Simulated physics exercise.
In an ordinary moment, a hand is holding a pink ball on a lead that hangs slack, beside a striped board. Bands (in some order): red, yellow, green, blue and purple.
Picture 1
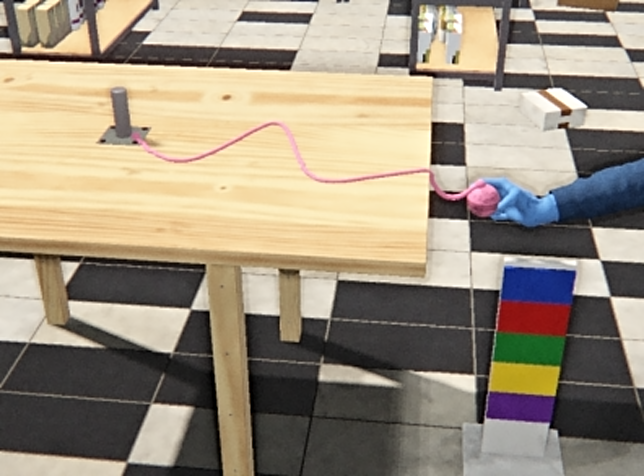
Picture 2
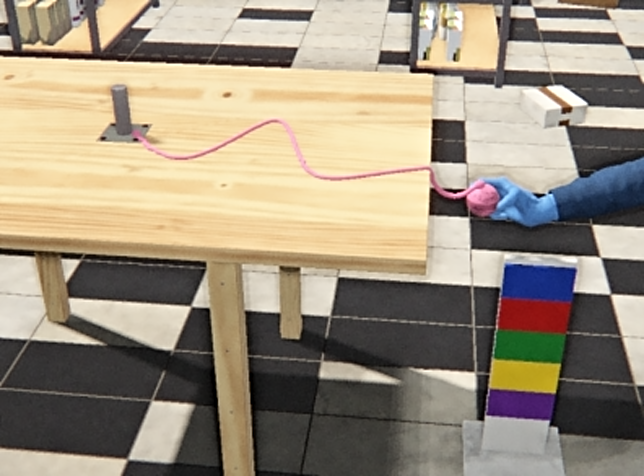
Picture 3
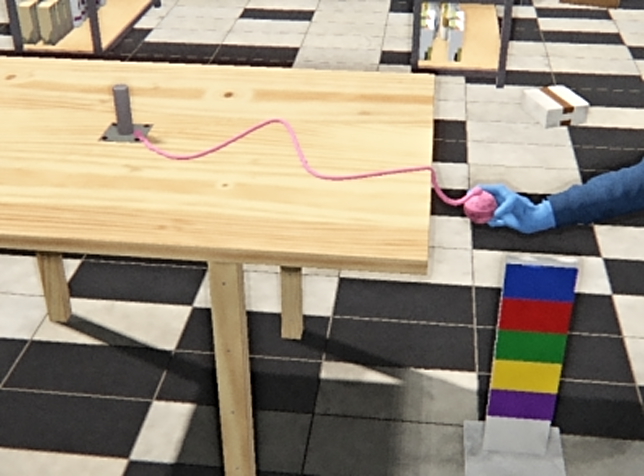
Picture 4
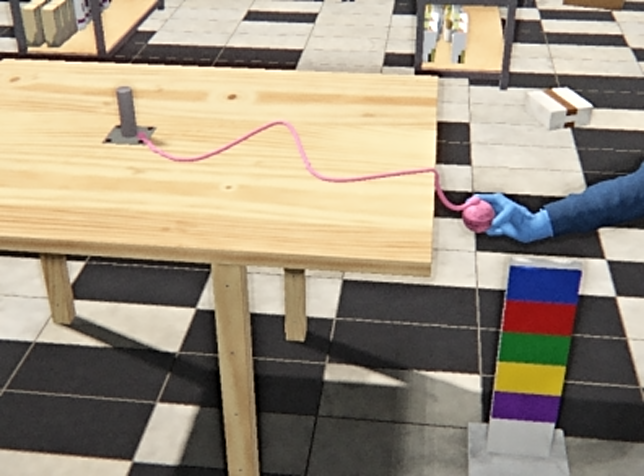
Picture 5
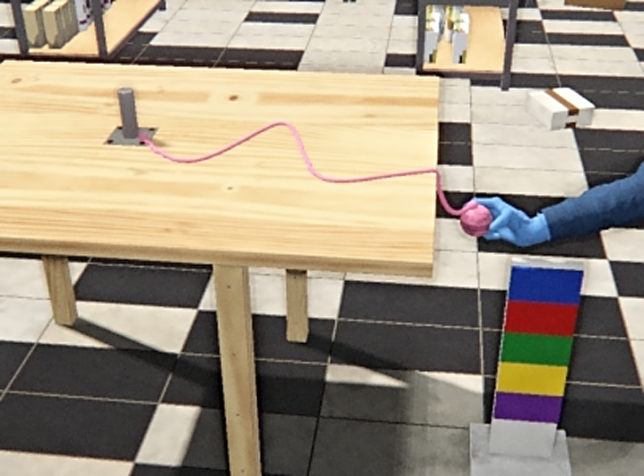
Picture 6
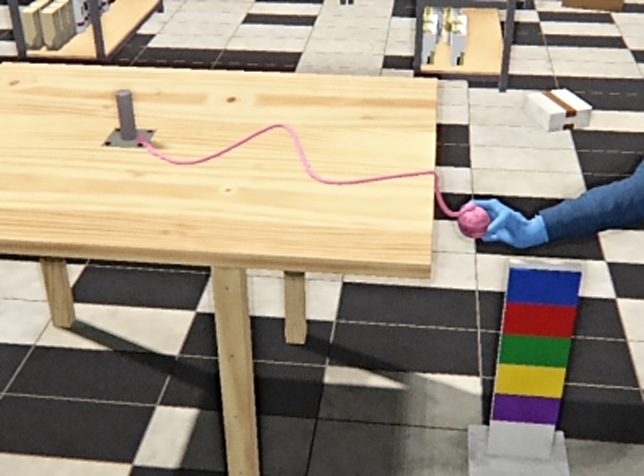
A blue-gloved hand holds a pink ball on a slack lead, lowering it slightly.
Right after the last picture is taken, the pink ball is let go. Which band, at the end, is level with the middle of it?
The middle is level with yellow.
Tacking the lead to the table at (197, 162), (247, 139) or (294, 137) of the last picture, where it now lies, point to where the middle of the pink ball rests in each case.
Going try by try, I'd put it close to (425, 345), then (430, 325), and finally (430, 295).
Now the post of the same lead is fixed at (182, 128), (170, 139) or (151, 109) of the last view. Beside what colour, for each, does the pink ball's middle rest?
Purple; purple; yellow.
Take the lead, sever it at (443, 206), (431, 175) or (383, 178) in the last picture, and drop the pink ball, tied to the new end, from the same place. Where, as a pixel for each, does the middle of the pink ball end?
Cut 1: About (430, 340). Cut 2: About (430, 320). Cut 3: About (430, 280).
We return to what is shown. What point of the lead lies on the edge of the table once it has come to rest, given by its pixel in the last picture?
Near pixel (304, 161).
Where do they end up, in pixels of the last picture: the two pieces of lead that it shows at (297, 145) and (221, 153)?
Final positions are (399, 157) and (259, 147), in that order.
Soon after, ball near (413, 363); level with yellow.
Then, ball near (431, 364); level with yellow.
At rest, ball near (421, 362); level with yellow. Its centre hangs level with the yellow band.
